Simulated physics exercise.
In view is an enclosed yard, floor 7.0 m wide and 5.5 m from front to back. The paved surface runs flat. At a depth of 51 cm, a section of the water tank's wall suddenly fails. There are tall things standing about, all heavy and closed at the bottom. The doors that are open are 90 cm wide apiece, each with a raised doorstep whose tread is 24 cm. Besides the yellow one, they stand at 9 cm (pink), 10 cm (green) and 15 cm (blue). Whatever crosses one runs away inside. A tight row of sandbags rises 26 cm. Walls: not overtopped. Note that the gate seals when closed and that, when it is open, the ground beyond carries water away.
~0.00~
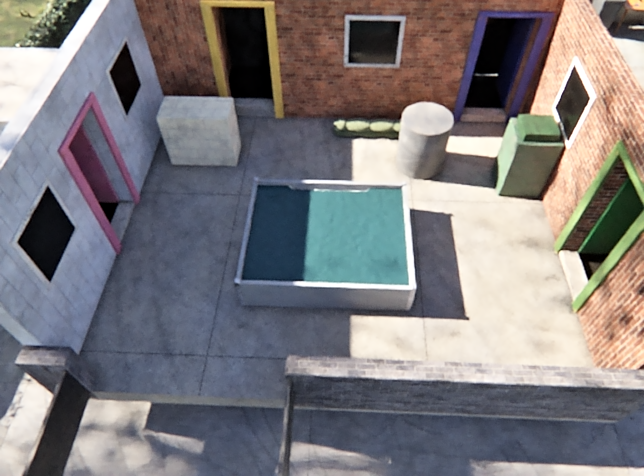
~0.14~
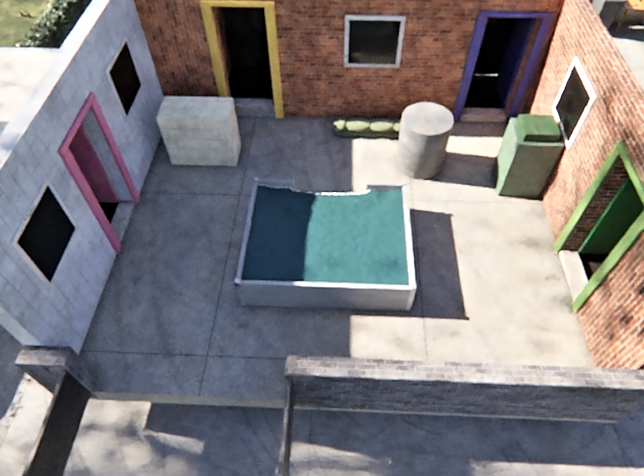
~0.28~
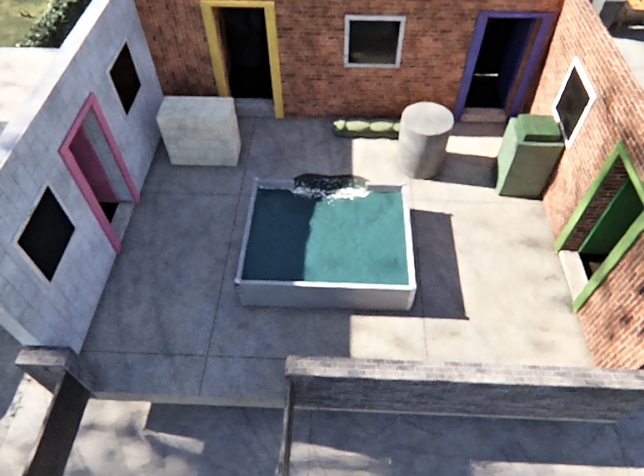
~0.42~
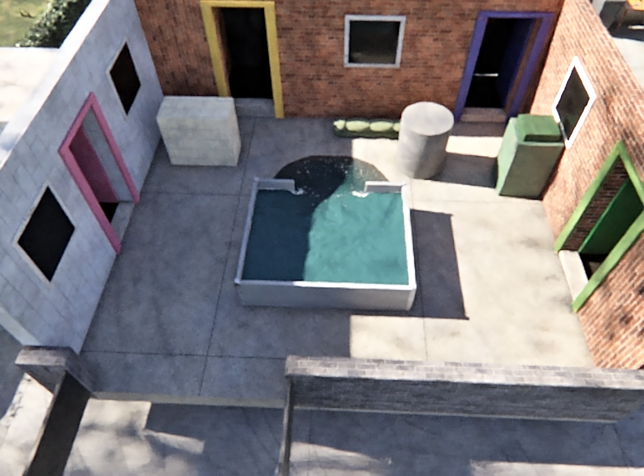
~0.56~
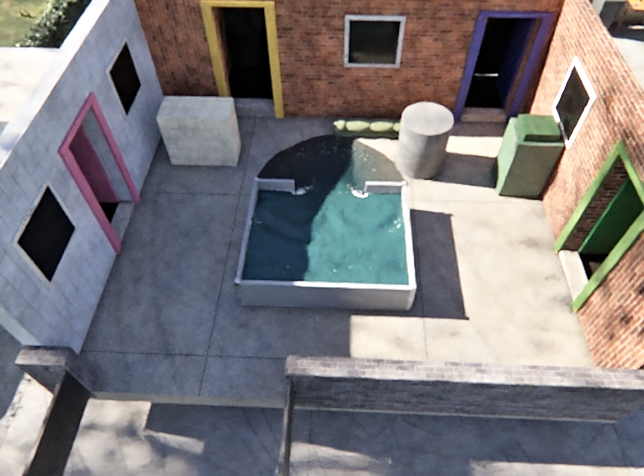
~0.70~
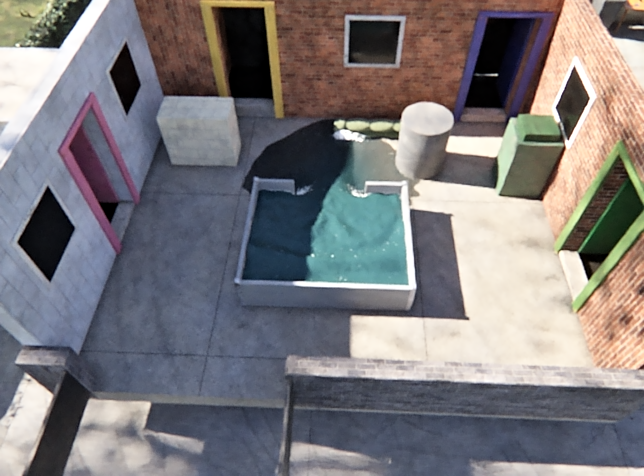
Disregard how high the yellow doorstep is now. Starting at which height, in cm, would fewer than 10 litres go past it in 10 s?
Starting at roughly 16 cm.
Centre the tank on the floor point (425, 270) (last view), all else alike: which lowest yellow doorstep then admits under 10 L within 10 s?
That setup calls for roughly 10.5 cm.
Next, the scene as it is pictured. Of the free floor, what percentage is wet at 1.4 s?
Roughly 20 percent of the floor is wet.
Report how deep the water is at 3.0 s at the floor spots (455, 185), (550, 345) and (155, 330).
Depth: About 1, 0, 0 cm.
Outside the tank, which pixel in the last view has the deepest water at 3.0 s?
Look close to (165, 129).
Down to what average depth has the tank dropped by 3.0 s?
Around 26 cm on average.
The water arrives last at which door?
Green.
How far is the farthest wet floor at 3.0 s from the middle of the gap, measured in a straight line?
4.2 m.
After 1.4 s water covers 20 % of the floor, deepest (34 cm) near (311, 120); 10 cm at the yellow door, 0 litres in over its 26 cm doorstep.
After 3.0 s water covers 35 % of the floor, deepest (29 cm) near (165, 129); 16 cm at the yellow door, 0 litres in over its 26 cm doorstep.
After 10.0 s water covers 90 % of the floor, deepest (12 cm) near (525, 170); 10 cm at the yellow door, 0 litres in over its 26 cm doorstep.
At the yellow door as built, the water arrived by 1.4 s and peaked near 19 cm at 2.0 s.
Run again over the same 10 s with other heights there, 25 litres in over 14 cm, 2 litres over 19 cm. The limit of 10 litres is kept from about 16 cm up.
